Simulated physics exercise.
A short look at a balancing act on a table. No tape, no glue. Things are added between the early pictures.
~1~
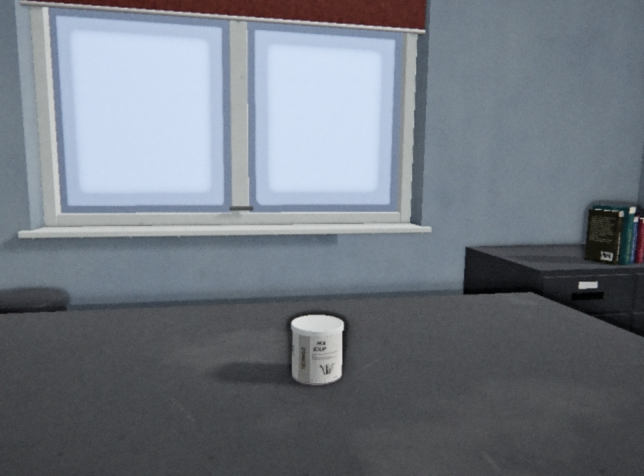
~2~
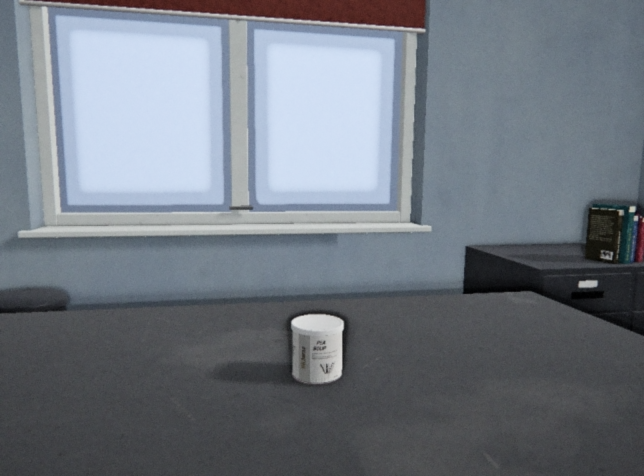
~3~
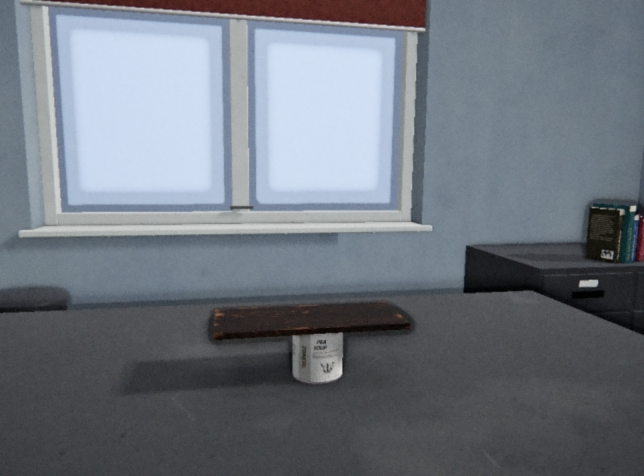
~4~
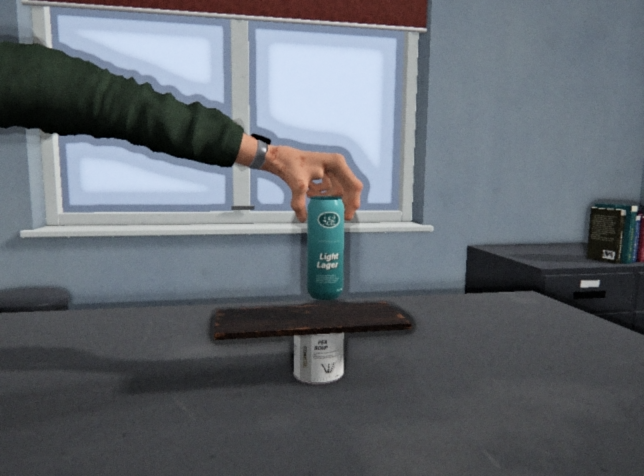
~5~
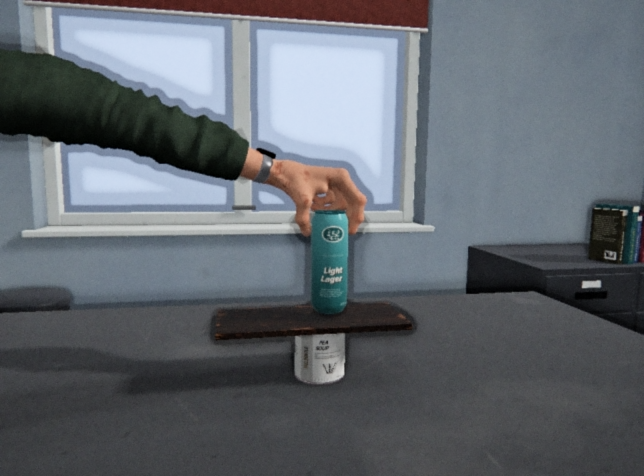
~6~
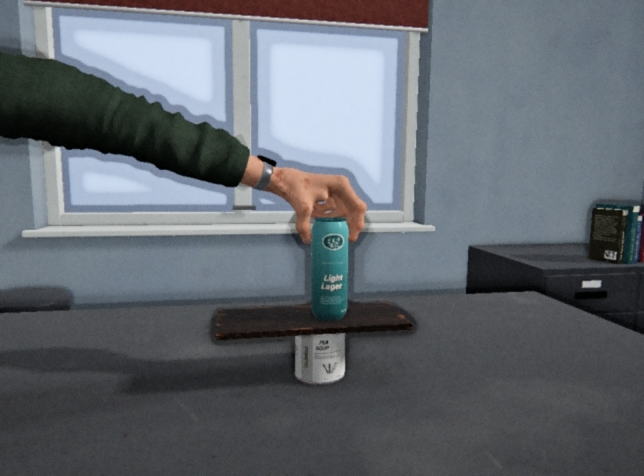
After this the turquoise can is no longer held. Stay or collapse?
As it turns out, it keeps its balance.
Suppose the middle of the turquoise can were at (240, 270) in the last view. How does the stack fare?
Then it loses its balance.
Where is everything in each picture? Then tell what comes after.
In the first picture, the last thing is not in view yet.
In the second picture, the last thing is not in view yet.
In the third picture, the last thing is not in view yet; black board (309, 319).
The fourth picture shows still above its spot; turquoise can (325, 248); black board (310, 319).
The fifth picture shows still above its spot; turquoise can (330, 261); black board (311, 319).
The sixth picture shows in place under the hand; turquoise can (330, 269); black board (311, 319).
Then, 0.20 s on from there, no change.
Then, 0.60 s on from there, turquoise can resting near (330, 269).
In the end, all 3 unmoved. At the end, from the last picture's camera, turquoise can near (330, 269). The stack holds.
